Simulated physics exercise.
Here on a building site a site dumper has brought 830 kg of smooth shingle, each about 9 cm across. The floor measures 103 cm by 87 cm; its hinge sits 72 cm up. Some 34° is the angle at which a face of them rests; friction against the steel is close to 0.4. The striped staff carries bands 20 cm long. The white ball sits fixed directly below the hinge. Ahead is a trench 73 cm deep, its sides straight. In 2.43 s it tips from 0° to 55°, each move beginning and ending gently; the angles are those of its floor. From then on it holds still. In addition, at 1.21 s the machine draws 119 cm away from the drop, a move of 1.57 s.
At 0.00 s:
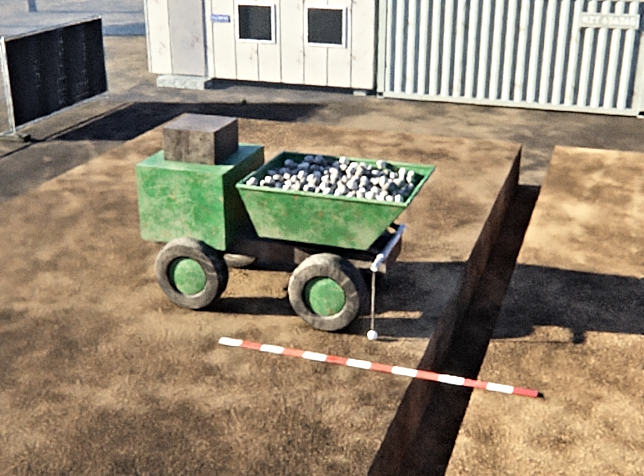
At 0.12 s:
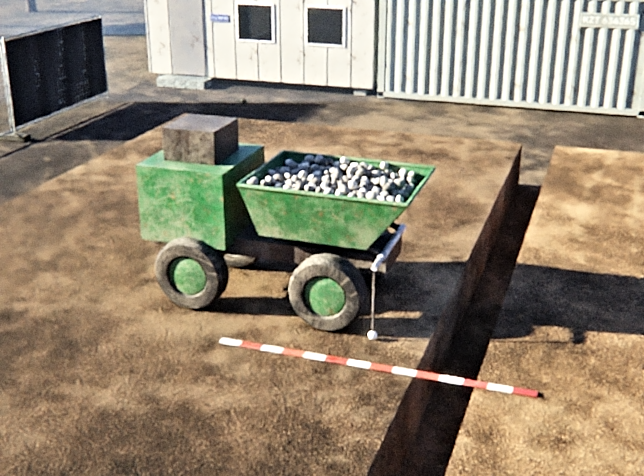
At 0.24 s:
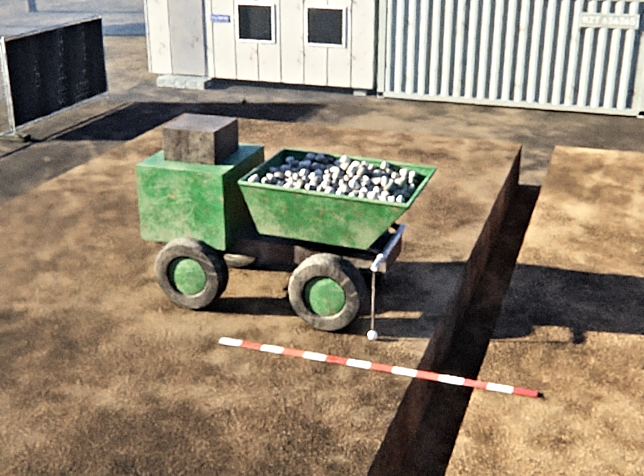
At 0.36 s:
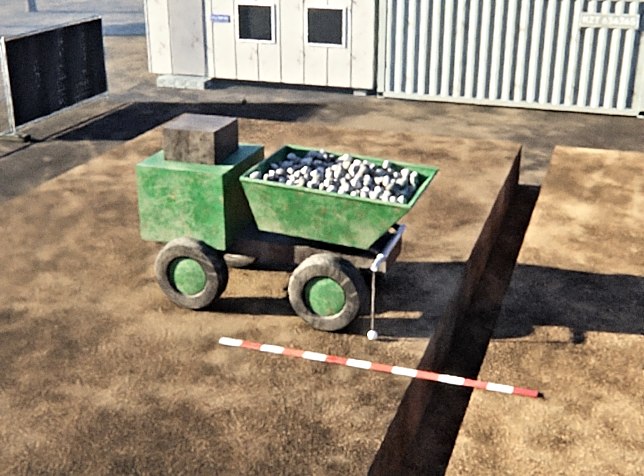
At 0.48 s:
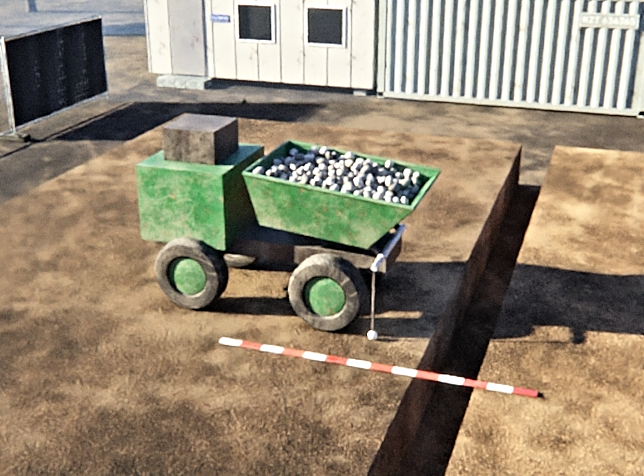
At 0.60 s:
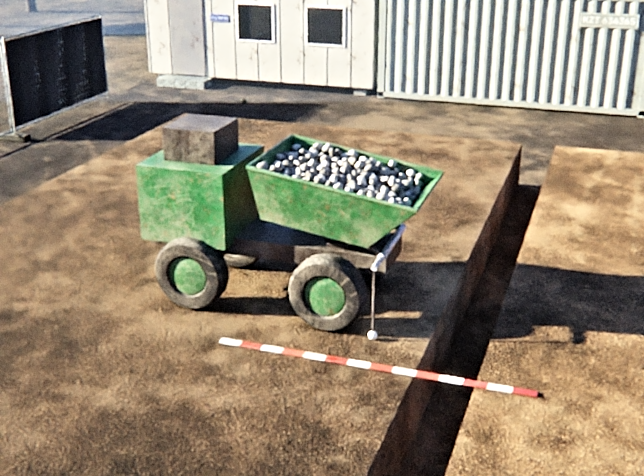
The clip opens on a green site dumper standing on brown ground beside a trench, its skip heaped with pale rounded stones and a red-and-white striped staff lying in front. The skip stays level at first, then tilts slightly and slowly toward the right, while the wheels remain still.
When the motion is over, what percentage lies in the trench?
Close to 5 percent.
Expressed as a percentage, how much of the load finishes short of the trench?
About 65%.
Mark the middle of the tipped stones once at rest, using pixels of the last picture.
In the last view, about (371, 304).
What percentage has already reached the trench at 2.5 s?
Close to 5 per cent has got there by then.
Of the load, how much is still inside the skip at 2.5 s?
It holds some 60 per cent.
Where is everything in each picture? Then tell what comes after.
The skip is at 0°, its lip at (407, 205); the top of the load is at (339, 166), in the first frame.
Lip at (408, 206), floor tilted 0°, highest stones at (340, 166); the stones move at 0.1 m/s on average, in the second frame.
Lip at (409, 206), floor tilted 2°, highest stones at (329, 164); the stones move at 0.2 m/s on average, in the third frame.
Lip at (411, 207), floor tilted 3°, highest stones at (322, 161); the stones move at 0.2 m/s on average, in the fourth frame.
Lip at (414, 209), floor tilted 6°, highest stones at (311, 158); the stones move at 0.3 m/s on average, in the fifth frame.
Lip at (417, 211), floor tilted 8°, highest stones at (307, 153); the stones move at 0.3 m/s on average, in the sixth frame.
After 1.8 s the floor is at 46°; 95 % in the skip, 5 % short of the trench; the foremost stones are at (434, 250).
After 2.5 s the floor is at 55°; 62 % in the skip, 33 % short of the trench, 5 % in the trench; the foremost stones are at (482, 393).
After 3.2 s the floor is at 55°; 52 % in the skip, 42 % short of the trench, 6 % in the trench; the foremost stones are at (483, 395).
After 6.0 s the floor is at 55°; 27 % in the skip, 66 % short of the trench, 6 % in the trench; the foremost stones are at (483, 395).
